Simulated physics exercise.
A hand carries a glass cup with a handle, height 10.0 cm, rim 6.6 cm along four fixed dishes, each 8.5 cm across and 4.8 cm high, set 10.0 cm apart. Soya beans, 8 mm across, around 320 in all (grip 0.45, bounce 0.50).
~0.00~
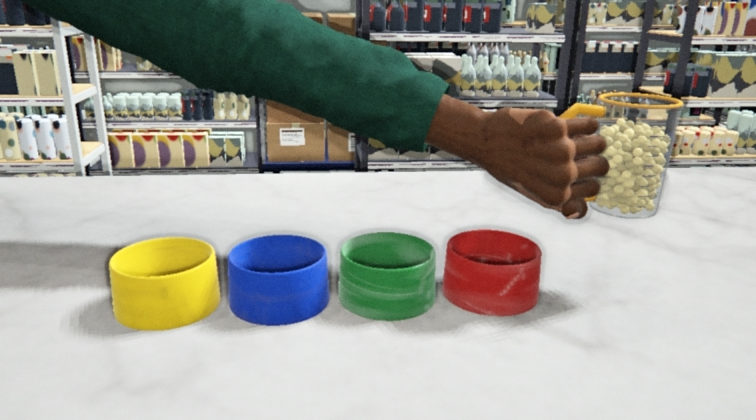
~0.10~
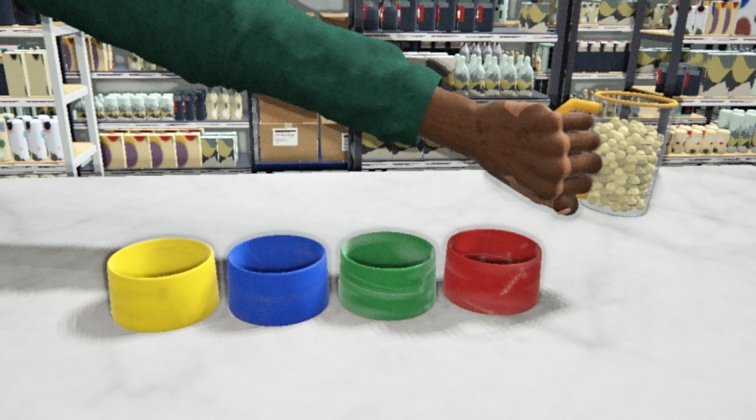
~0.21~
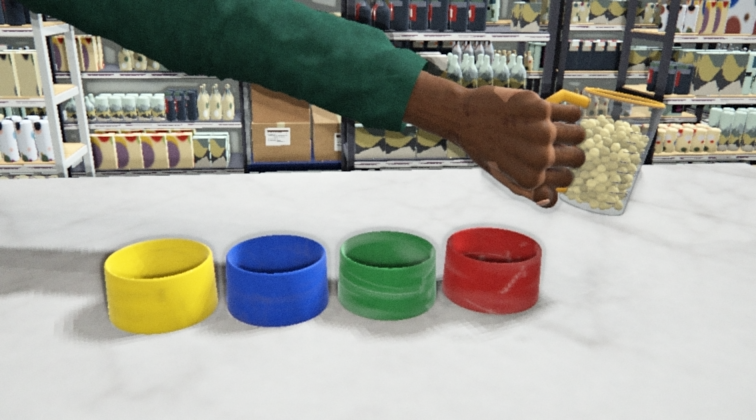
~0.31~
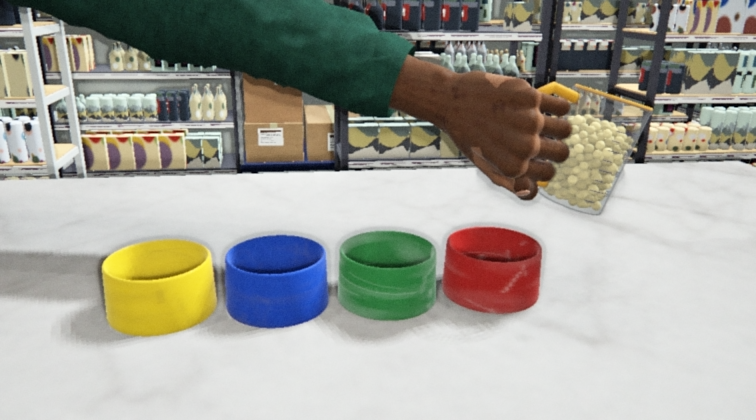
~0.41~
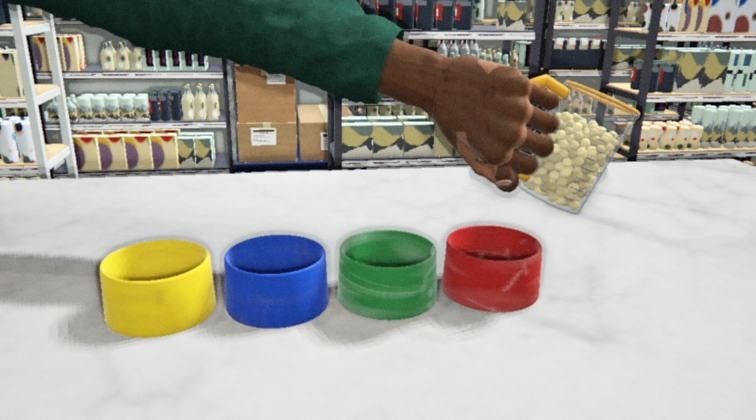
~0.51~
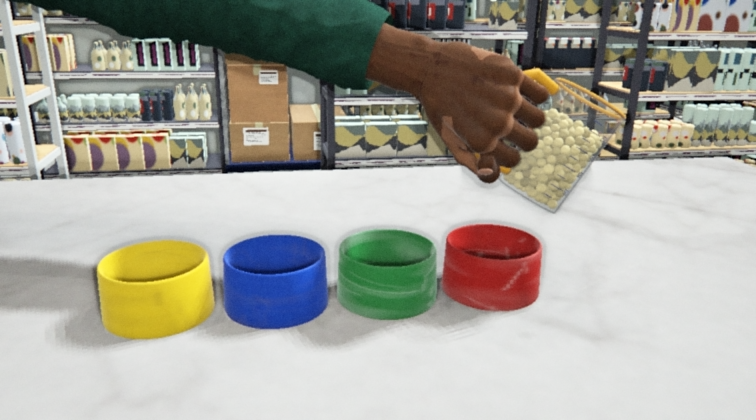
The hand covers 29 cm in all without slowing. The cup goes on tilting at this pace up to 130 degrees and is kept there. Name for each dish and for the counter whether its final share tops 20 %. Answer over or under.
Red dish: Under; blue dish: Under; green dish: Over; yellow dish: Under; on the counter: Under.
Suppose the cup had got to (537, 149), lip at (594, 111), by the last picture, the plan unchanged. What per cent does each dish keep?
Red 0; blue 0; green 100; yellow 0.
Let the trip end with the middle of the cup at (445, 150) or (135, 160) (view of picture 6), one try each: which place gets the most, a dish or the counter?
The winner: Red; green.
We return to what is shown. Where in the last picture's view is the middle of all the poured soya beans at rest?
Around (390, 273).
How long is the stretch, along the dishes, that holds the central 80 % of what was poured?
Some 6 cm.
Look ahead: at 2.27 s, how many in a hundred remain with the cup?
Roughly 0 per cent.
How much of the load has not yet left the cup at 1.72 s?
Roughly 80 per cent.
After 1.24 s, tilt 77 degrees; cup holds 100 %.
After 1.72 s, tilt 108 degrees; cup holds 80 %, red 5 %, green 10 %.
After 2.27 s, tilt 130 degrees; cup holds 0 %, red 5 %, green 90 %.
At rest (2.6 s), red 5 %, blue 0 %, green 90 %, yellow 0 %, counter 5 %.
